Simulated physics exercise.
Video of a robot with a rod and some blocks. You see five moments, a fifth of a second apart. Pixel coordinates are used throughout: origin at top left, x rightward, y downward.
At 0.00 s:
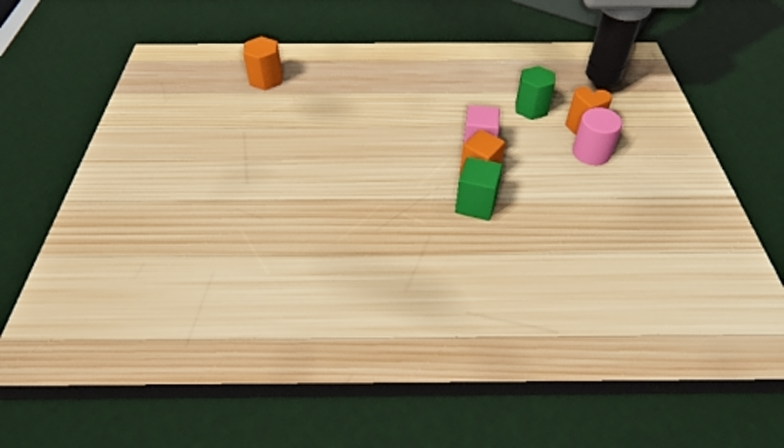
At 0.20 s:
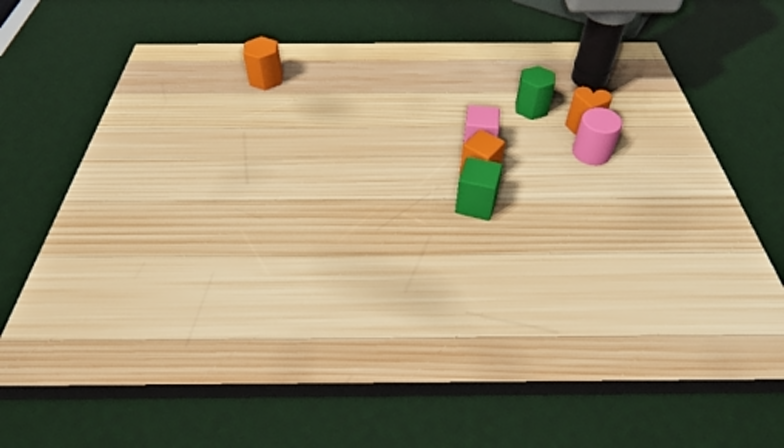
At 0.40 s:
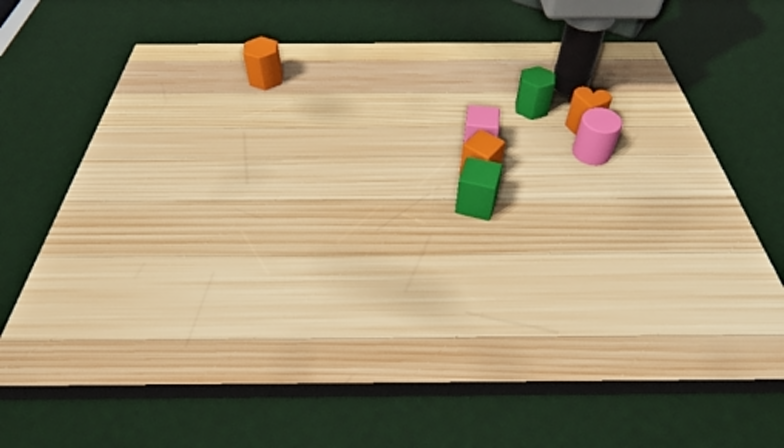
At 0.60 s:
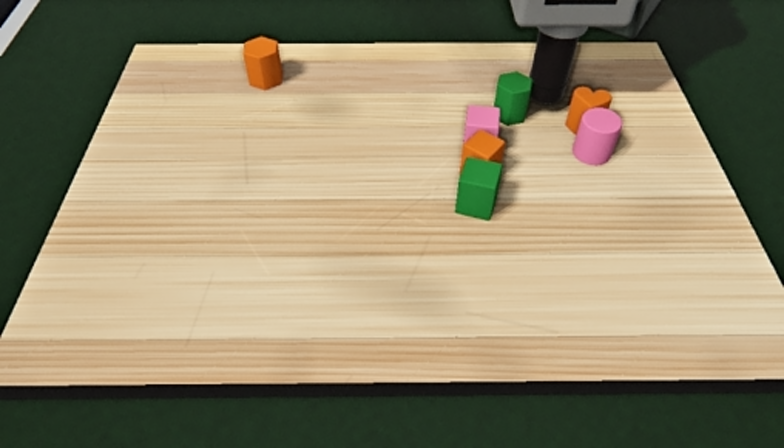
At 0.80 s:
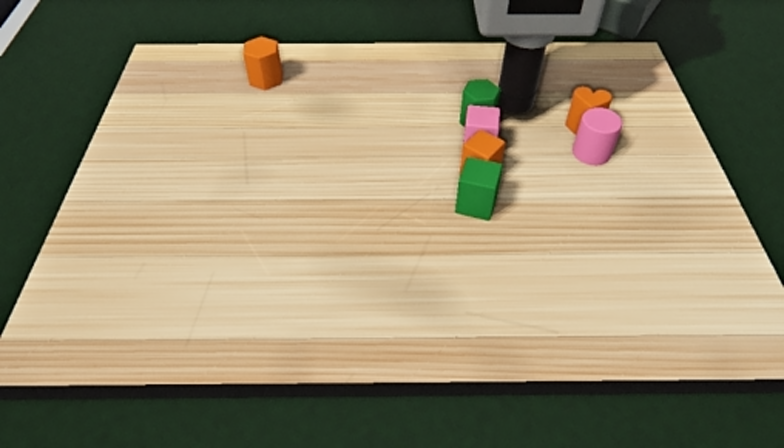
A robot's dark rod moves left and pushes the green hexagon behind the pink square.
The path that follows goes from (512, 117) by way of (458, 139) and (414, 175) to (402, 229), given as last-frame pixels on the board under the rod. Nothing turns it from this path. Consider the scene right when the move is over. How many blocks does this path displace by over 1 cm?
There will be three or more blocks displaced.
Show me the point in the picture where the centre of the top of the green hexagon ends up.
The middle of its top is at (421, 95).
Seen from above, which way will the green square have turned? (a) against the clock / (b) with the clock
Letter a.
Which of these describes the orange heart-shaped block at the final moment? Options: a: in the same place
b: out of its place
It's a.
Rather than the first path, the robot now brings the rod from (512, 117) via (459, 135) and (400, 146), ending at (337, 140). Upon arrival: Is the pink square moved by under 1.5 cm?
No, it doesn't check out.
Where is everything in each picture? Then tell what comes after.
The first picture shows rod's lower end at (603, 76); green square at (481, 171); green hexagon at (539, 75); pink square at (483, 115); orange square at (484, 142); orange heart-shaped block at (593, 95).
The second picture shows rod at (589, 80); blocks still.
The third picture shows rod at (569, 86); blocks still.
The fourth picture shows rod at (545, 94); green hexagon at (515, 81).
The fifth picture shows rod at (515, 103); green square at (481, 171); green hexagon at (482, 88); pink square at (483, 115); orange square at (484, 142); orange heart-shaped block at (593, 95).
On the path given first. One third of the way, rod at (458, 126); green square at (482, 178), turned 15° anticlockwise; green hexagon at (426, 95), turned 75° clockwise; pink square at (462, 131), turned 20° anticlockwise; orange square at (482, 153), turned 35° anticlockwise.
Two thirds of the way, rod at (414, 162); green square at (496, 197), turned 30° anticlockwise; green hexagon at (421, 95), turned 85° clockwise; pink square at (442, 164), turned 65° anticlockwise; orange square at (480, 168), turned 95° anticlockwise.
At the end, rod at (402, 215); green square at (497, 198), turned 25° anticlockwise; green hexagon at (421, 95), turned 85° clockwise; pink square at (446, 176), turned 90° anticlockwise; orange square at (483, 170), turned 115° anticlockwise; orange heart-shaped block still.
